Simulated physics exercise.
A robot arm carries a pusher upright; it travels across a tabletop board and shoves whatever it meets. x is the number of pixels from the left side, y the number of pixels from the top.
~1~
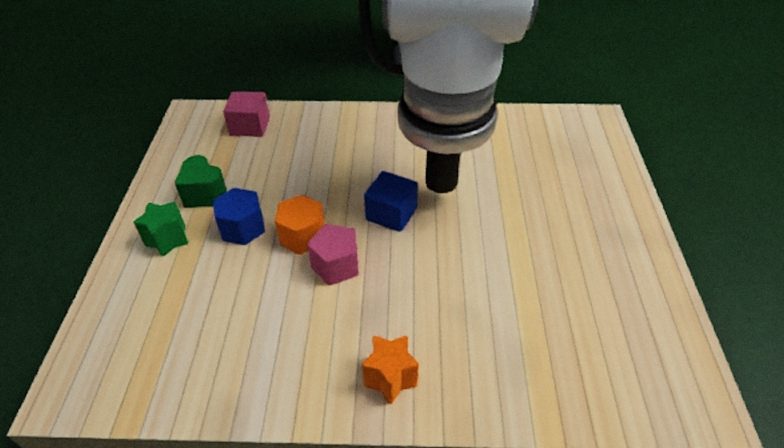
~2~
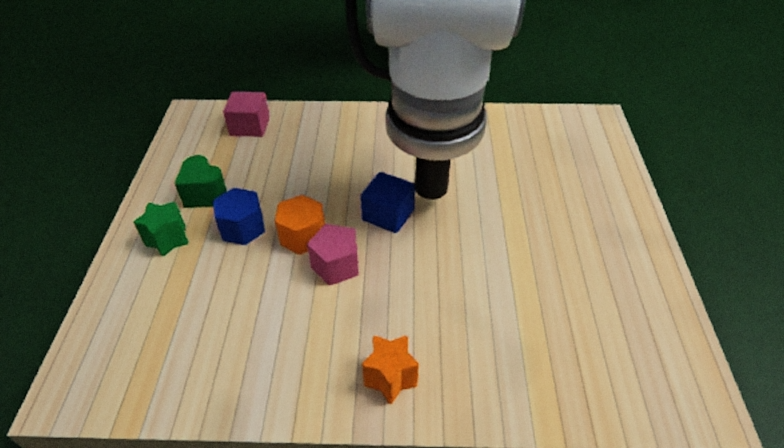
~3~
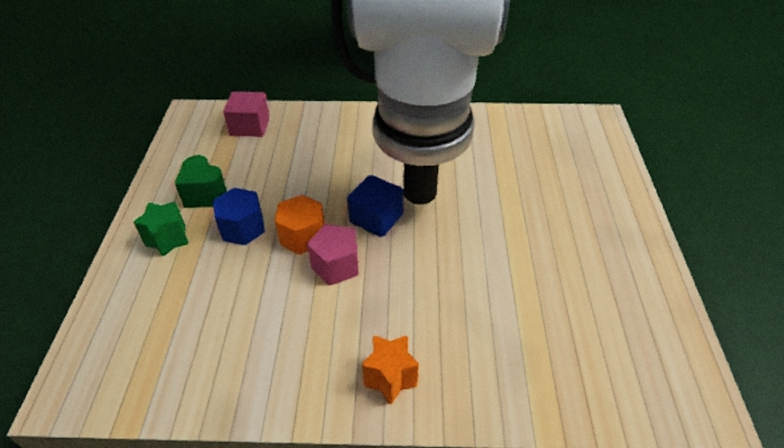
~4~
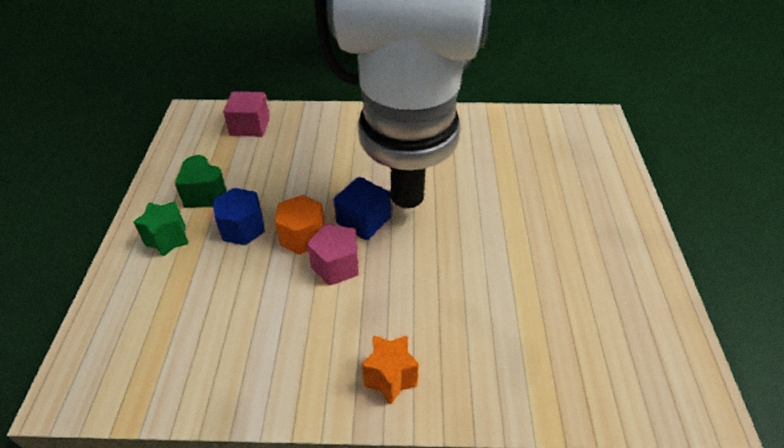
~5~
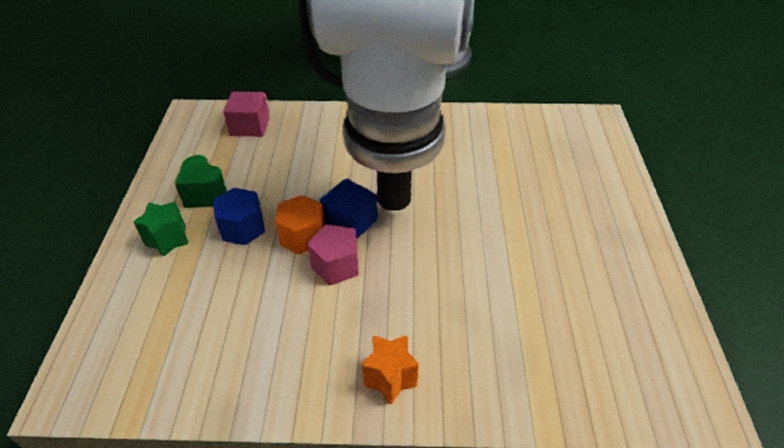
Robot arm with a black pusher nudging a blue cube left across a wooden board, up beside orange and pink blocks.
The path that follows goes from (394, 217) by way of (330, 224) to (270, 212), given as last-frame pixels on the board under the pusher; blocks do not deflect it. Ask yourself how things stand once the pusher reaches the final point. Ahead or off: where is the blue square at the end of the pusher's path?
As far as I can tell, the blue square is still leading the way in front of the pusher.
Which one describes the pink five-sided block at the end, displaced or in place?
It is untouched.
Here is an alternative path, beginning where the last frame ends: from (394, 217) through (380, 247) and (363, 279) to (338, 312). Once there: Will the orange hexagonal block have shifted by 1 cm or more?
I expect not.
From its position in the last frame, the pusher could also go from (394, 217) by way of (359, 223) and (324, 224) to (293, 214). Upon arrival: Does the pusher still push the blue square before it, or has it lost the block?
I'd say the blue square is still out in front of the pusher at the end.
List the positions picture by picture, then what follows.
Tip of the pusher (441, 183), middles of tops, green heart (197, 171), blue hexagonal block (236, 204), orange hexagonal block (299, 212), pink five-sided block (334, 241), blue square (391, 188), in the first frame.
Pusher (431, 188), blue square (388, 189), in the second frame.
Pusher (420, 193), blue square (376, 193), in the third frame.
Pusher (408, 197), blue square (362, 195), in the fourth frame.
Pusher (394, 200), green heart (197, 171), blue hexagonal block (236, 204), orange hexagonal block (299, 212), pink five-sided block (334, 241), blue square (348, 197), in the fifth frame.
On the path given first. One third of the way, pusher (350, 206); blue hexagonal block (232, 203); orange hexagonal block (269, 220), turned 30° anticlockwise; blue square (305, 195), turned 25° clockwise.
Two thirds of the way, pusher (306, 204); blue hexagonal block (213, 204), turned 20° clockwise; orange hexagonal block (238, 232), turned 55° anticlockwise; blue square (261, 194), turned 20° clockwise.
At the end, pusher (266, 195); green heart (184, 167), turned 15° clockwise; blue hexagonal block (181, 203), turned 15° anticlockwise; orange hexagonal block (237, 232), turned 55° anticlockwise; pink five-sided block unmoved; blue square (221, 185), turned 20° clockwise.
